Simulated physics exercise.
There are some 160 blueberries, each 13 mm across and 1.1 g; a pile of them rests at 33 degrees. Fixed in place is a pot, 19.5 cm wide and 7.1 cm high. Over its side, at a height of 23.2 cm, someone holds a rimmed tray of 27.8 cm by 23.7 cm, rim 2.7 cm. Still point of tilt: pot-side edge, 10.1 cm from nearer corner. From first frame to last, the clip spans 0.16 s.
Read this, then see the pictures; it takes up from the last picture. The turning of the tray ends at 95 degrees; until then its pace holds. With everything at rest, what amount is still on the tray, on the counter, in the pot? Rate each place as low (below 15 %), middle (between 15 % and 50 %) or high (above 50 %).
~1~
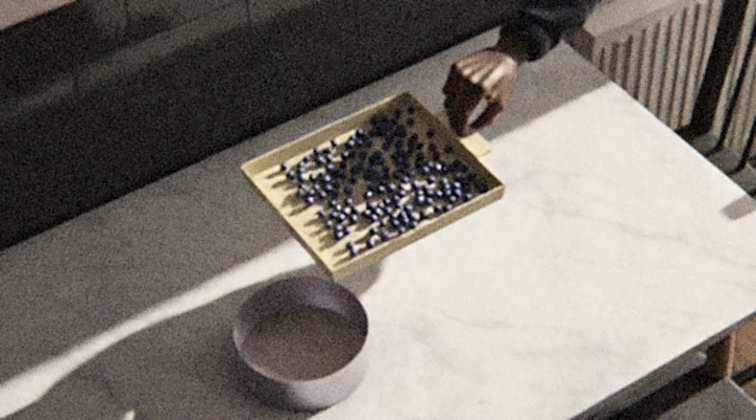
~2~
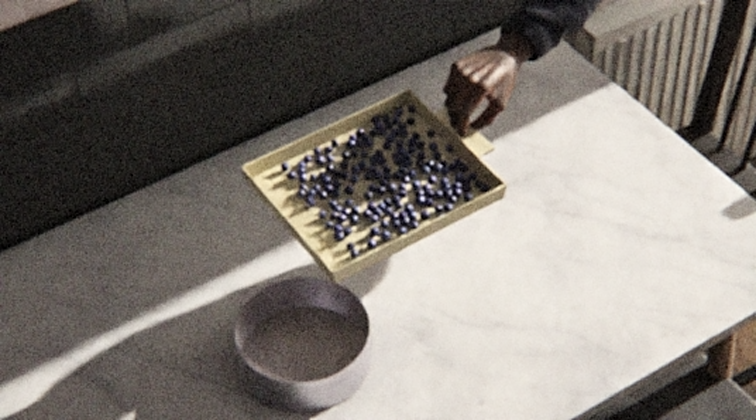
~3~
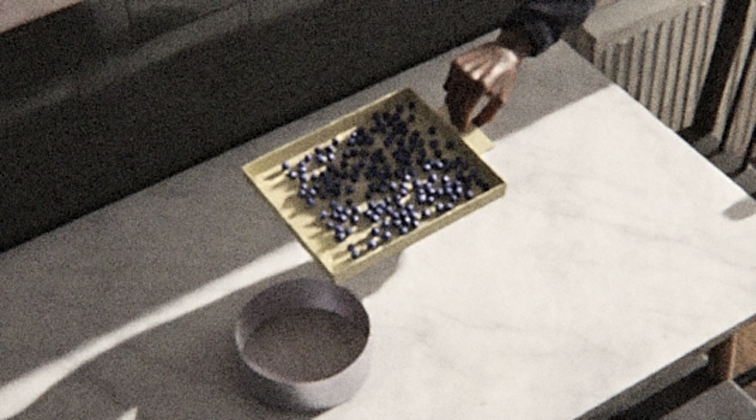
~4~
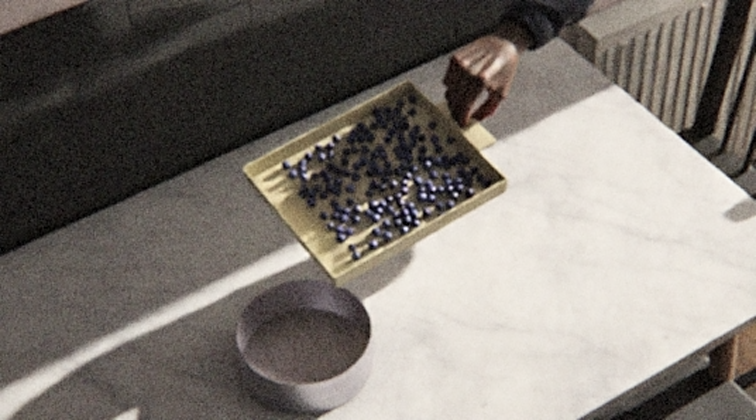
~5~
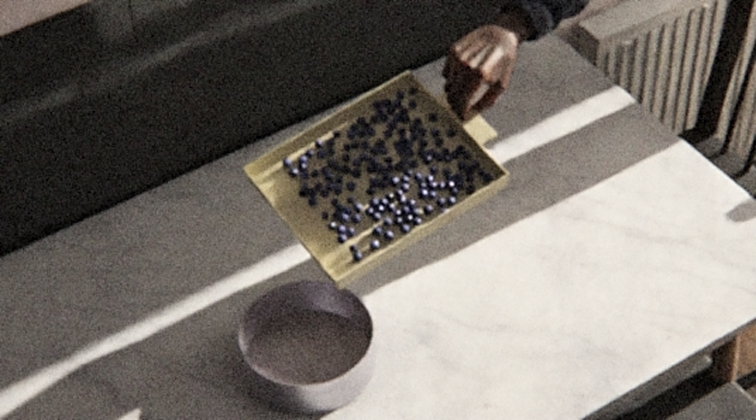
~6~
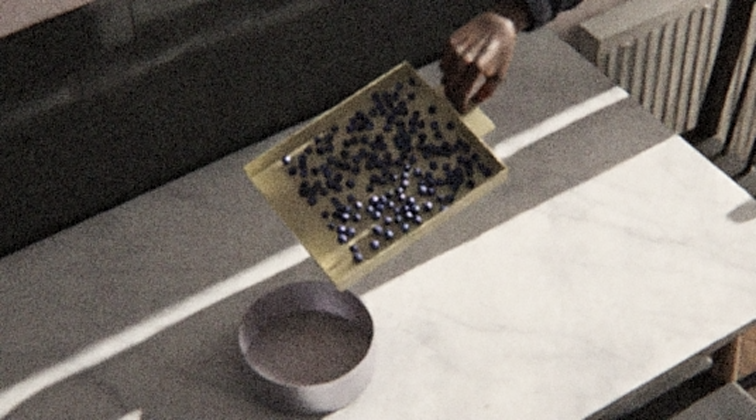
Ratings: Tray low; counter middle; pot high.
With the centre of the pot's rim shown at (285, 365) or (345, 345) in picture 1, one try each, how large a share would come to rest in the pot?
In order, about 95 and about 65 per cent.
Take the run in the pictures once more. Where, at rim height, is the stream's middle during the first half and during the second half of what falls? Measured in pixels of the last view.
Around (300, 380), then (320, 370).
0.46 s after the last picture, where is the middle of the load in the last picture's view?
Roughly pixel (323, 255).
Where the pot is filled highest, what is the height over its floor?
Around 2.5 cm above the floor.
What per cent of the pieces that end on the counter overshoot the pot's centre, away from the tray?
I reckon around 100 per cent.
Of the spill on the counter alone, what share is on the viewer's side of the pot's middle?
Roughly 80 per cent.
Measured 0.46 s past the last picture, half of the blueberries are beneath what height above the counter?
Roughly 26 centimetres.
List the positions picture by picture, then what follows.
Tray tilt 0 degrees, front corners at (333, 269) and (503, 184); middle of the pieces at (386, 176); pot at (301, 327), in the first picture.
Tray tilt 1 degrees, front corners at (334, 270) and (504, 184); middle of the pieces at (387, 176), in the second picture.
Tray tilt 2 degrees, front corners at (334, 272) and (504, 182); middle of the pieces at (388, 175), in the third picture.
Tray tilt 5 degrees, front corners at (335, 275) and (505, 179), lowest corner left front; middle of the pieces at (389, 172), in the fourth picture.
Tray tilt 9 degrees, front corners at (336, 279) and (506, 173), lowest corner left front; middle of the pieces at (389, 168), in the fifth picture.
Tray tilt 14 degrees, front corners at (337, 282) and (505, 168), lowest corner left front; middle of the pieces at (389, 164); pot at (307, 332), in the sixth picture.
Then, 0.27 s after the last picture, tilt 54 degrees; the tray holds 100 %, the pot 0 %.
Then, 0.46 s after the last picture, tilt 82 degrees; the tray holds 100 %, the pot 0 %.
Then, 0.76 s after the last picture, tilt 95 degrees; the tray holds 20 %, the pot 30 %.
In the end, tray 0 %, counter 35 %, pot 60 %.
